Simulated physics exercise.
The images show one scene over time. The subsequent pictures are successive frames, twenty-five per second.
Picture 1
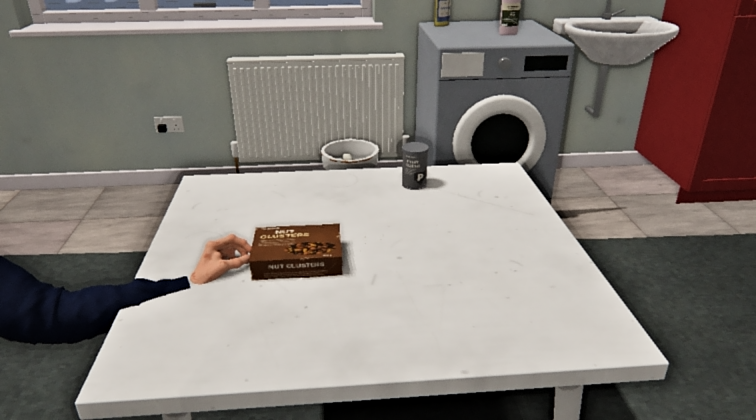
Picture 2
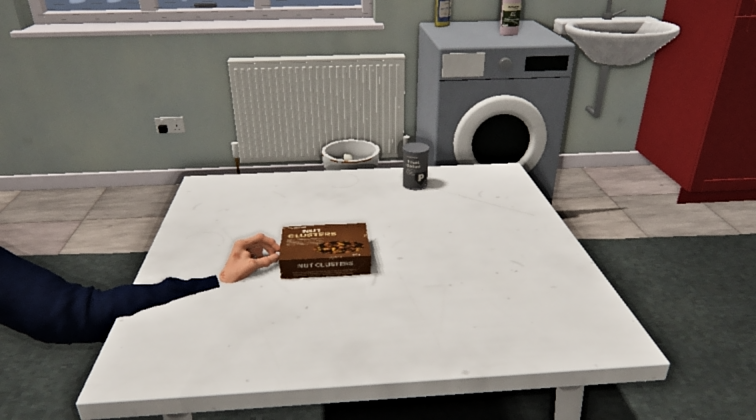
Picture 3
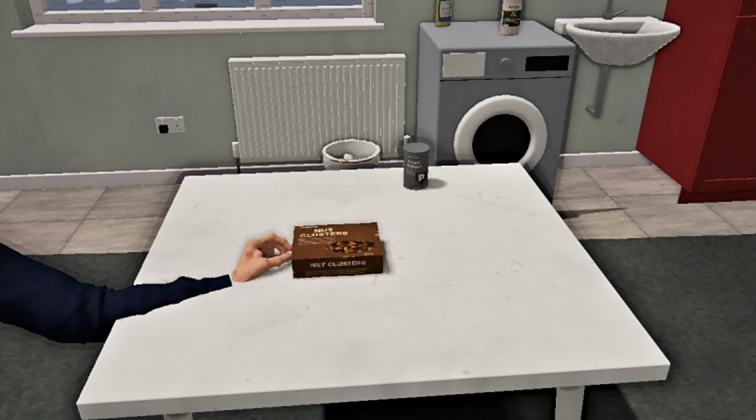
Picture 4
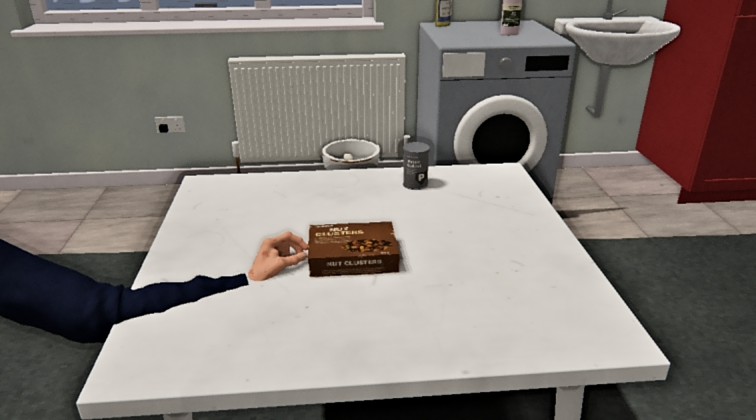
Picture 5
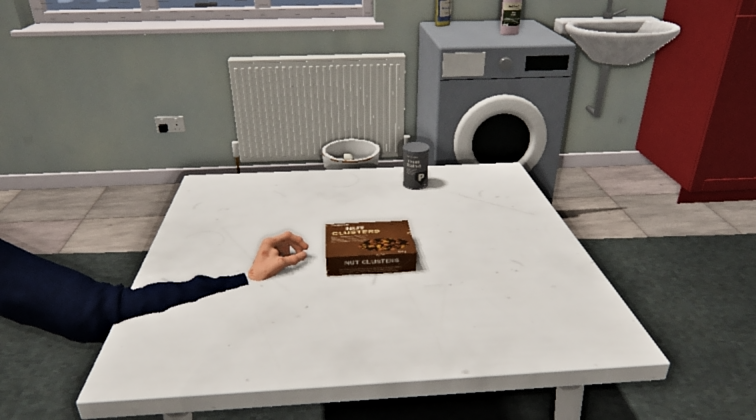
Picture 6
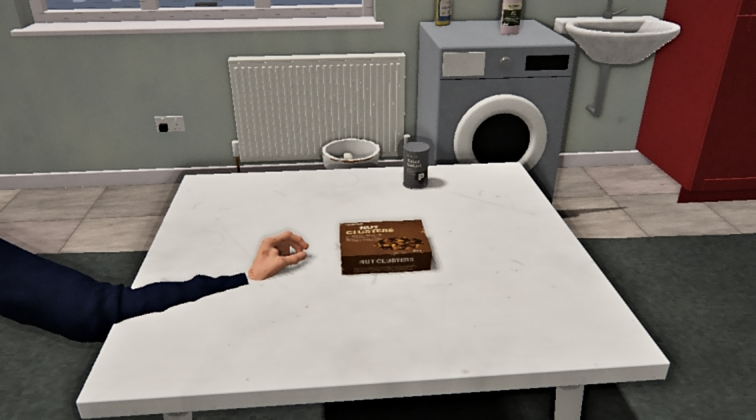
In this clip, a hand in a dark sleeve pushes a brown packet of nut clusters to the right across a white table, then stays still while the packet slides a little farther right, away from the fingers.
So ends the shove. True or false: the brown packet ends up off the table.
False.
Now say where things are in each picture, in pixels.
The first picture shows under the hand; brown packet (298, 251).
The second picture shows under the hand; brown packet (325, 250).
The third picture shows under the hand; brown packet (337, 249).
The fourth picture shows brown packet (353, 248).
The fifth picture shows brown packet (369, 247) moved a little.
The sixth picture shows brown packet (384, 246) moved a little.
Then, 0.10 s later than the last frame, brown packet moved about its own width near (409, 245).
Then, 0.20 s later than the last frame, brown packet moved about its own width near (419, 244).
When it is over, moved from the start, brown packet. End places, in pixels of the last picture, brown packet near (420, 244).
